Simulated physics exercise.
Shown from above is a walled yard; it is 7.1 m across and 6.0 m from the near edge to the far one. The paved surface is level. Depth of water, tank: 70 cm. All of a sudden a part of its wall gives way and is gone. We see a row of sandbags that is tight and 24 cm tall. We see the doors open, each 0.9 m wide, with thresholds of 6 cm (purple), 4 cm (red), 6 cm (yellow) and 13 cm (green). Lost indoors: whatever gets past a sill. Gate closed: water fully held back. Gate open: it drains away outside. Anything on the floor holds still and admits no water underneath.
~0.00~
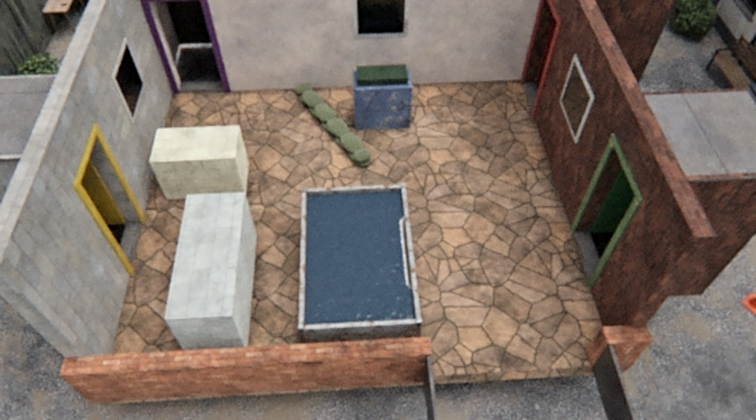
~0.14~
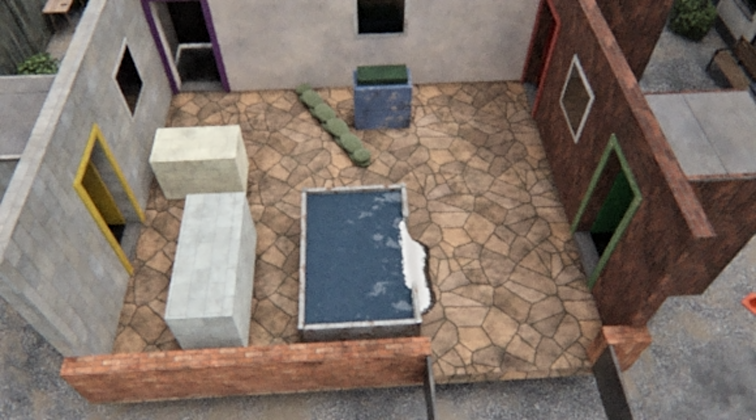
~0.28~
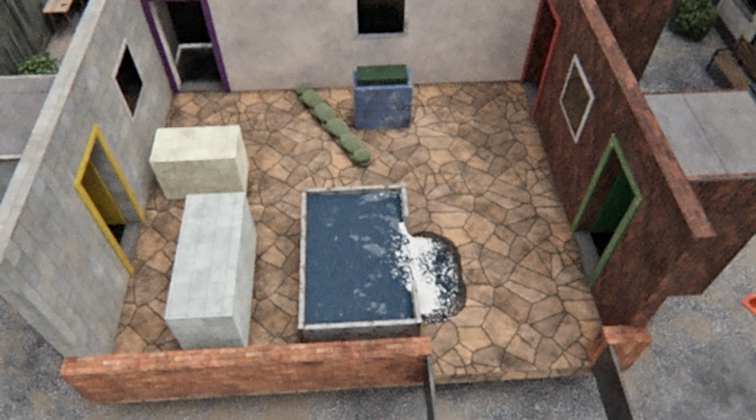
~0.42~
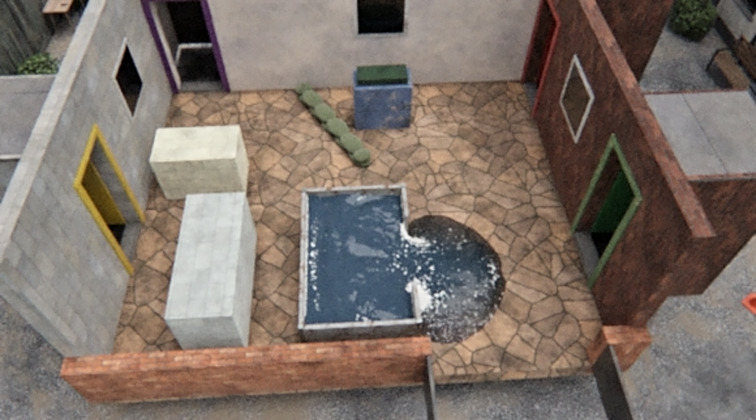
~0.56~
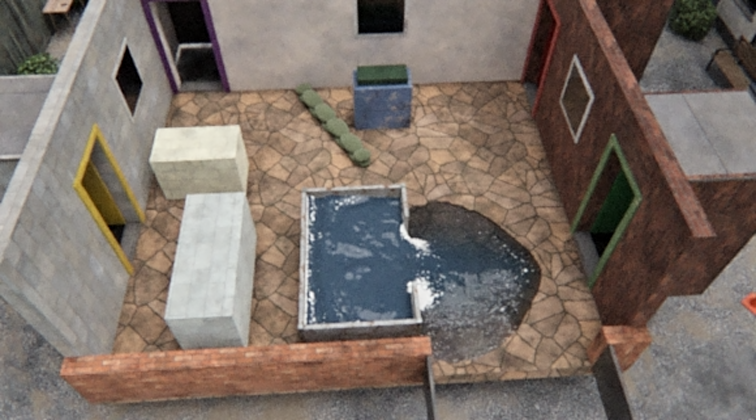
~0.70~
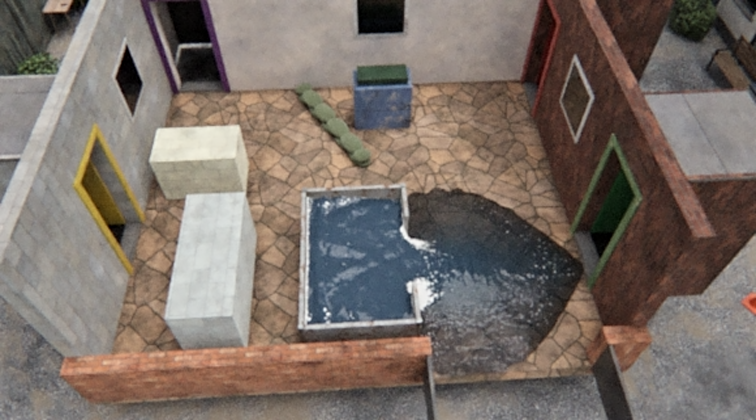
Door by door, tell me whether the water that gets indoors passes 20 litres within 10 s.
One by one: The purple door stops short of the limit, the red door overruns the limit, the yellow door stops short of the limit, the green door overruns the limit.
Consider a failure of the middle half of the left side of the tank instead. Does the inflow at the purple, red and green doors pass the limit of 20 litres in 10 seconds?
Then: Purple above, red below, green not over.
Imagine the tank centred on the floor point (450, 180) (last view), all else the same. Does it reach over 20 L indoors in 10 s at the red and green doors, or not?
Measured against the limit, the red door goes beyond it and the green door stays within it.
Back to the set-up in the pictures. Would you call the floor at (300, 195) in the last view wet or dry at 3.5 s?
Untouched.
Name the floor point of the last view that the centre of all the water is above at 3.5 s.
Roughly (449, 243).
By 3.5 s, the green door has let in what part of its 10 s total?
It comes to about 90 per cent.
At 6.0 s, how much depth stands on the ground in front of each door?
Depths: Purple door 0 cm, red door 10 cm, yellow door 0 cm, green door 12 cm.
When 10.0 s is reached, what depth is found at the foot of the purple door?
Around 1.5 cm deep.
After 1.4 s water covers 25 % of the floor and is deepest (40 cm) near (606, 349); purple door not reached, red door not reached, yellow door not reached, green door 7 cm at the sill, 65 L in.
After 2.2 s water covers 30 % of the floor and is deepest (30 cm) near (581, 273); purple door not reached, red door 3 cm at the sill, 0 L in, yellow door not reached, green door 29 cm at the sill, 159 L in.
After 3.5 s water covers 35 % of the floor and is deepest (20 cm) near (581, 273); purple door not reached, red door 9 cm at the sill, 4 L in, yellow door not reached, green door 20 cm at the sill, 225 L in.
After 6.0 s water covers 45 % of the floor and is deepest (18 cm) near (317, 99); purple door not reached, red door 10 cm at the sill, 50 L in, yellow door not reached, green door 12 cm at the sill, 251 L in.
After 10.0 s water covers 55 % of the floor and is deepest (12 cm) near (345, 123); purple door 1 cm at the sill, 0 L in, red door 8 cm at the sill, 110 L in, yellow door not reached, green door 6 cm at the sill, 251 L in.
